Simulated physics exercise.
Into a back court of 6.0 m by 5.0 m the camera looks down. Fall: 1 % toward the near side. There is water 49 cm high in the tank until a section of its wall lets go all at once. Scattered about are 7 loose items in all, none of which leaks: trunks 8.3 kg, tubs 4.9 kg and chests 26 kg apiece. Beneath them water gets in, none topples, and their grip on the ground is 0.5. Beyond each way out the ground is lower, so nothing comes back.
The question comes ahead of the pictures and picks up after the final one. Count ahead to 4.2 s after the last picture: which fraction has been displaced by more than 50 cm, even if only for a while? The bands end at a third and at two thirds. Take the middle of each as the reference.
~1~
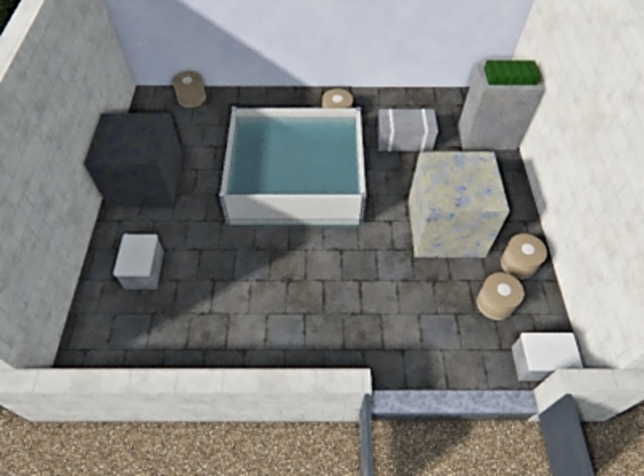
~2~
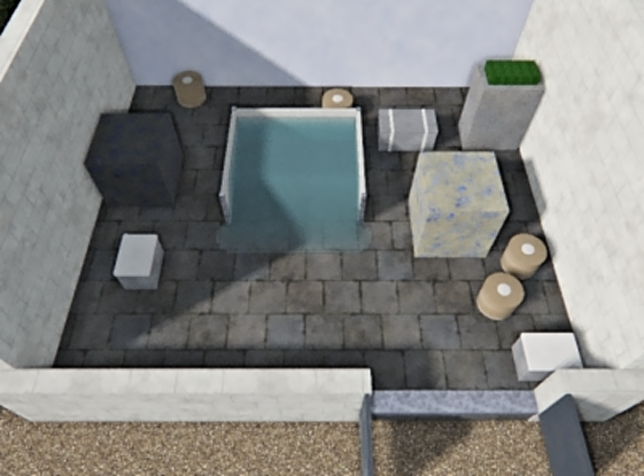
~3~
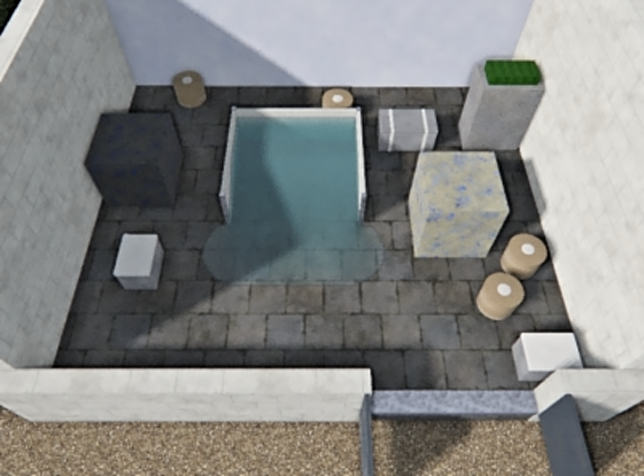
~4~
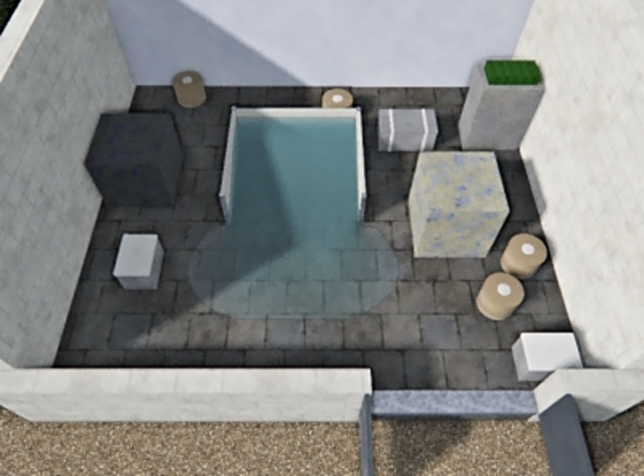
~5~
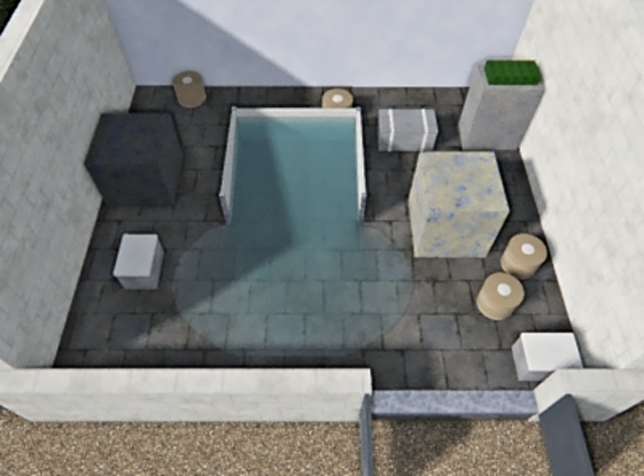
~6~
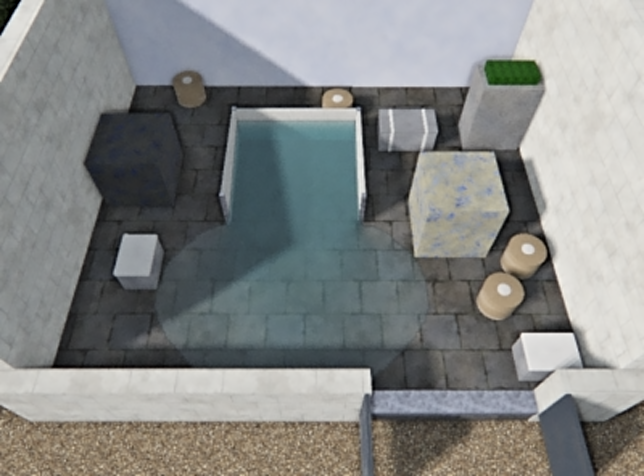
I predict the proportion will never get to a third.
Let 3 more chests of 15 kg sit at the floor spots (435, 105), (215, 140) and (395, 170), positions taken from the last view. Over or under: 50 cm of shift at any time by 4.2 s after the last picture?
Order as listed: Inside half a metre / inside half a metre / inside half a metre.
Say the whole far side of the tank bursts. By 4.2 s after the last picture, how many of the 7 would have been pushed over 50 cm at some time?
Result: 3 of them.
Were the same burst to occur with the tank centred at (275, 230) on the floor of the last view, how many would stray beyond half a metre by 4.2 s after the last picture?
Result: 2.
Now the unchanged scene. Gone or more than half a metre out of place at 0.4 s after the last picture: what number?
The number comes to 0.
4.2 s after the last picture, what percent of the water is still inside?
Still held: Near 76 %.
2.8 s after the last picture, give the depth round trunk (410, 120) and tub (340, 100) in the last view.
0 and 0 cm.
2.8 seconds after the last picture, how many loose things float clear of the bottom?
0.
Then, 0.4 s after the last picture 0 of 7 are over 50 cm from their spots; 0 afloat.
Then, 1.5 s after the last picture 0 of 7 are over 50 cm from their spots; 0 afloat.
Then, 2.8 s after the last picture 0 of 7 are over 50 cm from their spots; 0 afloat.
Then, 4.2 s after the last picture 0 of 7 are over 50 cm from their spots, and 0 have been at some point; 1 afloat.
